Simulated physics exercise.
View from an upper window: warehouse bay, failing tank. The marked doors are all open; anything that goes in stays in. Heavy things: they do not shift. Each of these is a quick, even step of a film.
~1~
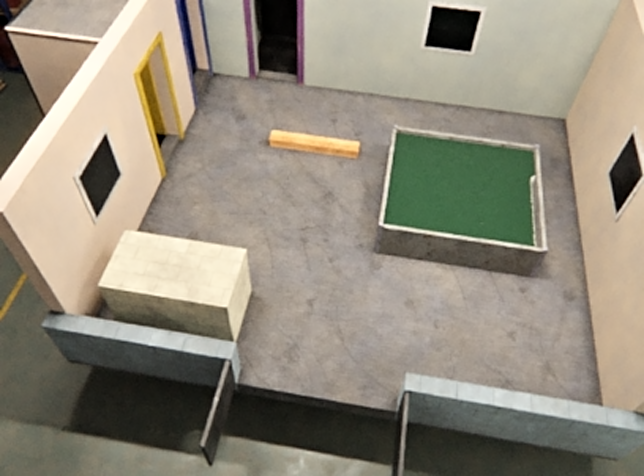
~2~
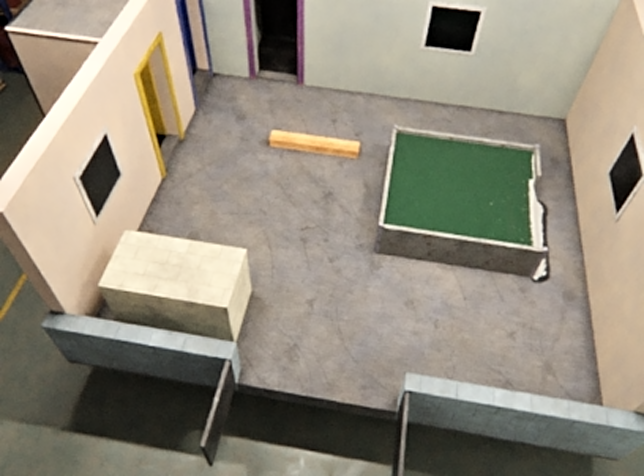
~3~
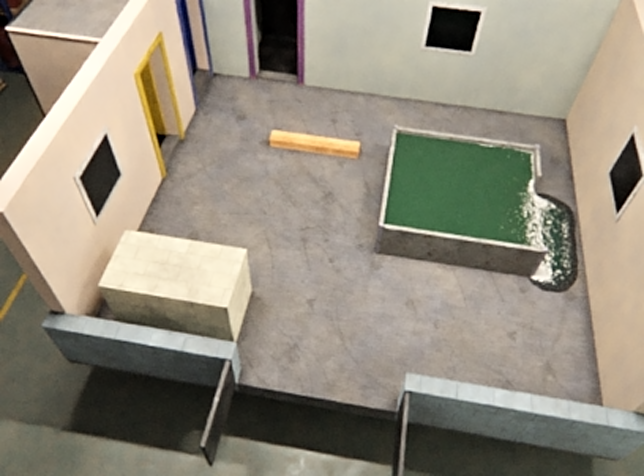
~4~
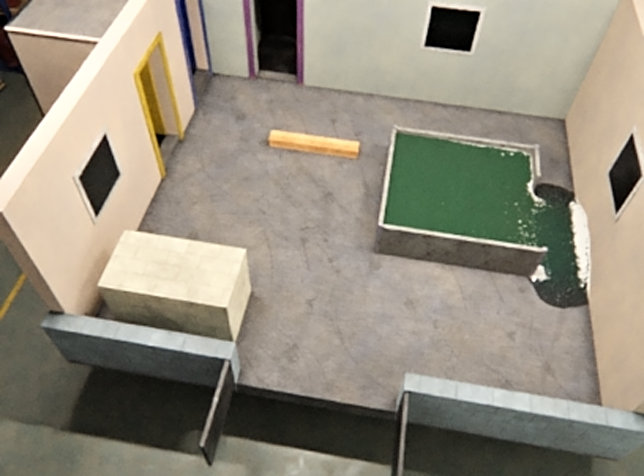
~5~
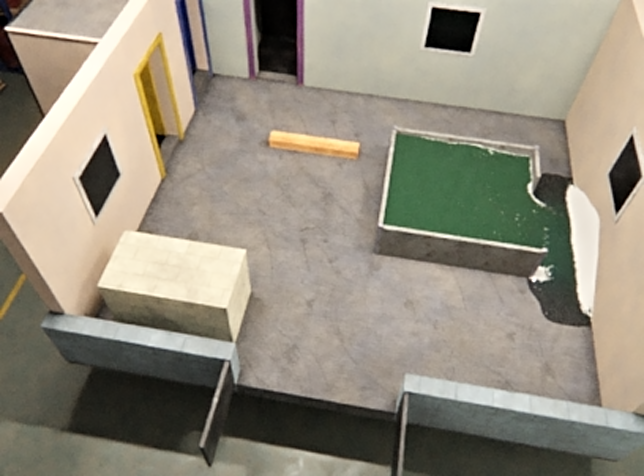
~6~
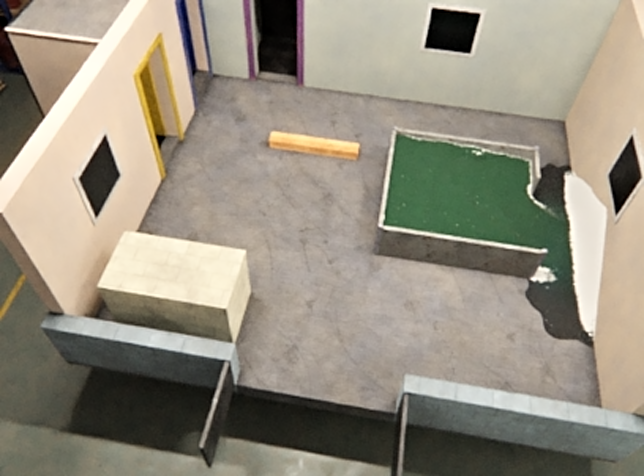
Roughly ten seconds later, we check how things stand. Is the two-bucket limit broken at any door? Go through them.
Most likely the blue door will not exceed two buckets, most likely the purple door will exceed two buckets, most likely the yellow door will not exceed two buckets.
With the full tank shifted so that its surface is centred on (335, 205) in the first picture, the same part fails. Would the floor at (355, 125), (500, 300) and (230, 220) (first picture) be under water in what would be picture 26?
I'd call them still dry, watered and still dry, in the order asked.
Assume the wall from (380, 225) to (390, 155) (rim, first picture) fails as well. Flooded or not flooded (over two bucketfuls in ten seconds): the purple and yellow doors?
Here's how I see it: The purple door crosses the line and the yellow door crosses the line.
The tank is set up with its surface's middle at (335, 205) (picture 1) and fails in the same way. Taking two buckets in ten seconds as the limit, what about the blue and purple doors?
Blue misses the limit and purple misses the limit.
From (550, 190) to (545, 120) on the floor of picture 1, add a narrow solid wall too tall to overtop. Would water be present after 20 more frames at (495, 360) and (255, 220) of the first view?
Note: Point one drenched, point two left unsoaked.
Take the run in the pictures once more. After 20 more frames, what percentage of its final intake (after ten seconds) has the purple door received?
Approximately 0 in a hundred, I reckon.
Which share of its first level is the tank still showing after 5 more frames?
About 68 %.
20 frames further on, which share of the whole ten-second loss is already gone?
Around 5 %.
A moment on, water covers 15 % of the floor; the blue door not reached, the purple door not reached, the yellow door not reached.
Next, water covers 25 % of the floor; the blue door not reached, the purple door not reached, the yellow door not reached.
Then, water covers 45 % of the floor; the blue door not reached, the purple door not reached, the yellow door not reached.
Later, water covers 90 % of the floor; the blue door wet at the sill, nothing in, the purple door wet at the sill, nothing in, the yellow door wet at the sill, nothing in.
In the end, water covers 100 % of the floor; the blue door wet at the sill, nothing in, the purple door over two buckets in, the yellow door wet at the sill, nothing in.
